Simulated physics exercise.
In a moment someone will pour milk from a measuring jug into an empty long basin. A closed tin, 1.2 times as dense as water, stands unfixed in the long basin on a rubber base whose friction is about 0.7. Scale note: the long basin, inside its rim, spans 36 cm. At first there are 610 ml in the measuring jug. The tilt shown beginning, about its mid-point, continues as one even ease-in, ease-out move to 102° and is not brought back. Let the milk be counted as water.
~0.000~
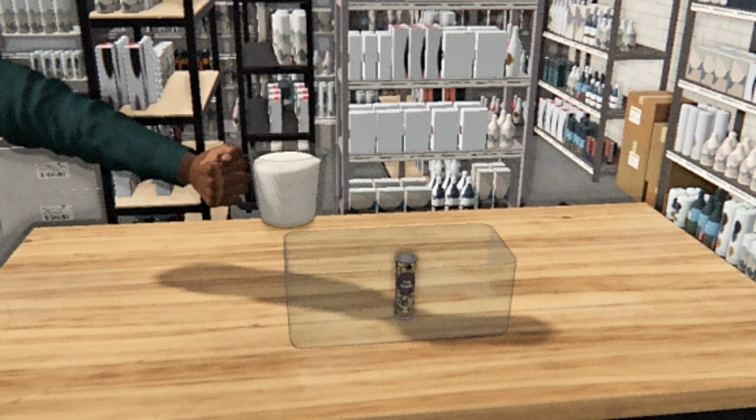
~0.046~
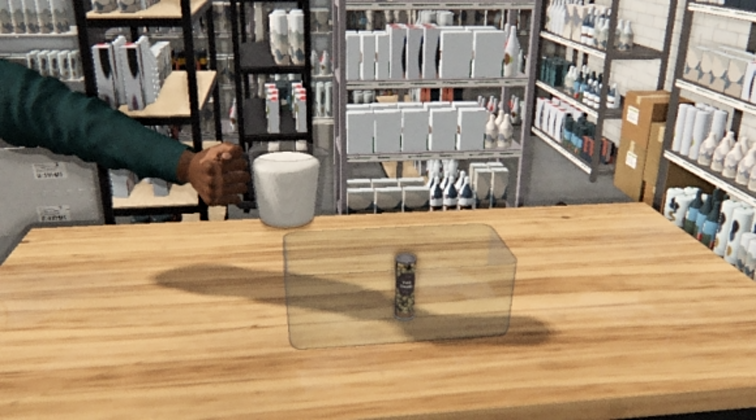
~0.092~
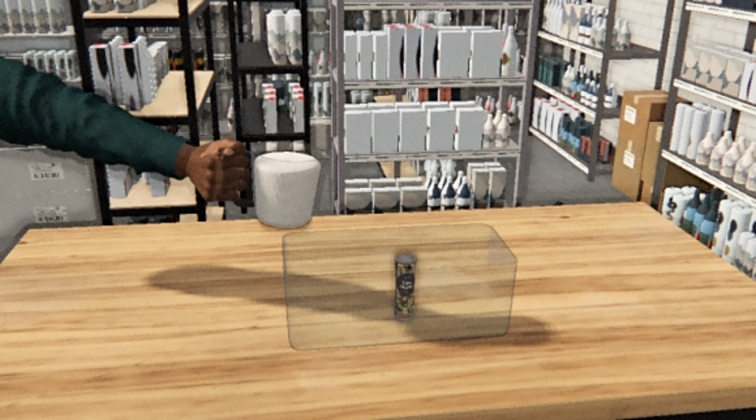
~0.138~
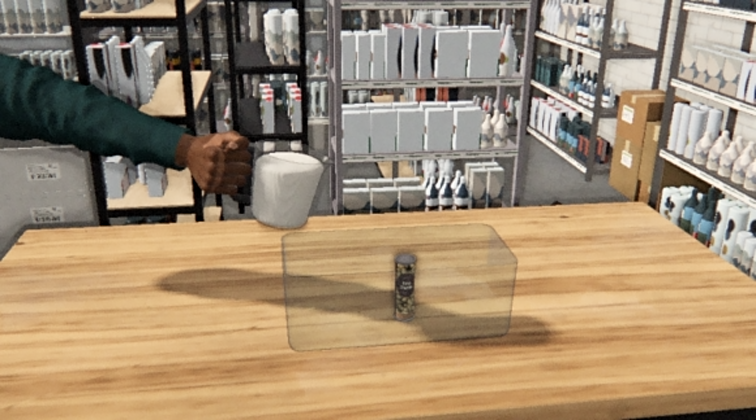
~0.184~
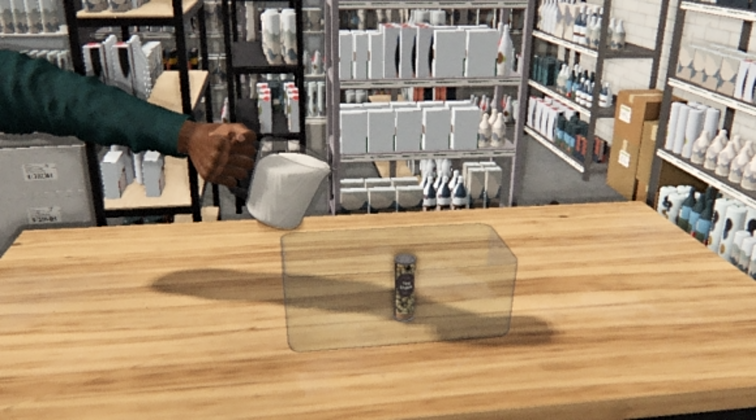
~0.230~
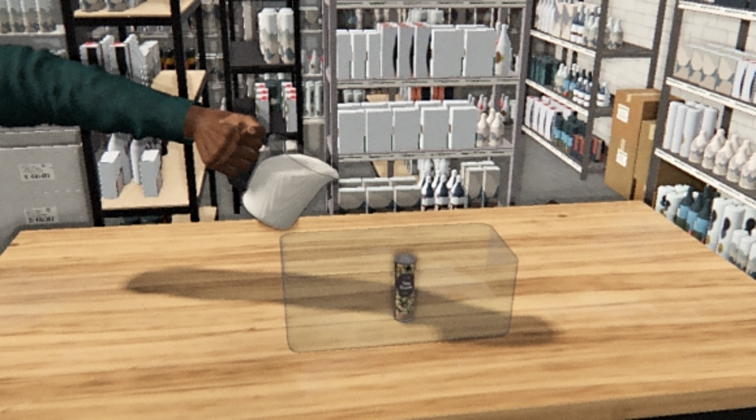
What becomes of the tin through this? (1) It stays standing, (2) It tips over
It stays standing.
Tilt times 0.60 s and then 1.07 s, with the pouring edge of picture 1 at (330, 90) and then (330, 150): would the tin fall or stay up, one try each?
The tin overturns the first time and stays vertical the second time.
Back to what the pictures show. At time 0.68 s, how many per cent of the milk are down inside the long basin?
Roughly 78 per cent.
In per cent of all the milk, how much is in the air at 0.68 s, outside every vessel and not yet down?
Near 10 in a hundred.
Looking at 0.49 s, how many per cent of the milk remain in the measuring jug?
I'd estimate some 52 % remains.
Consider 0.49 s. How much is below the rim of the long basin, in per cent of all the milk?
Around 26 percent.
By 0.49 s the tilt is 94° and 52 per cent is still to pour; the tin stands where it began.
By 0.68 s the tilt is 102° and 12 per cent is still to pour; the tin stands where it began.
By 0.88 s the tilt is 102° and 1 per cent is still to pour; the tin stands where it began.
By 1.10 s the tilt is 102° and 0 per cent is still to pour; the tin stands where it began.
At rest the tin stands where it began.
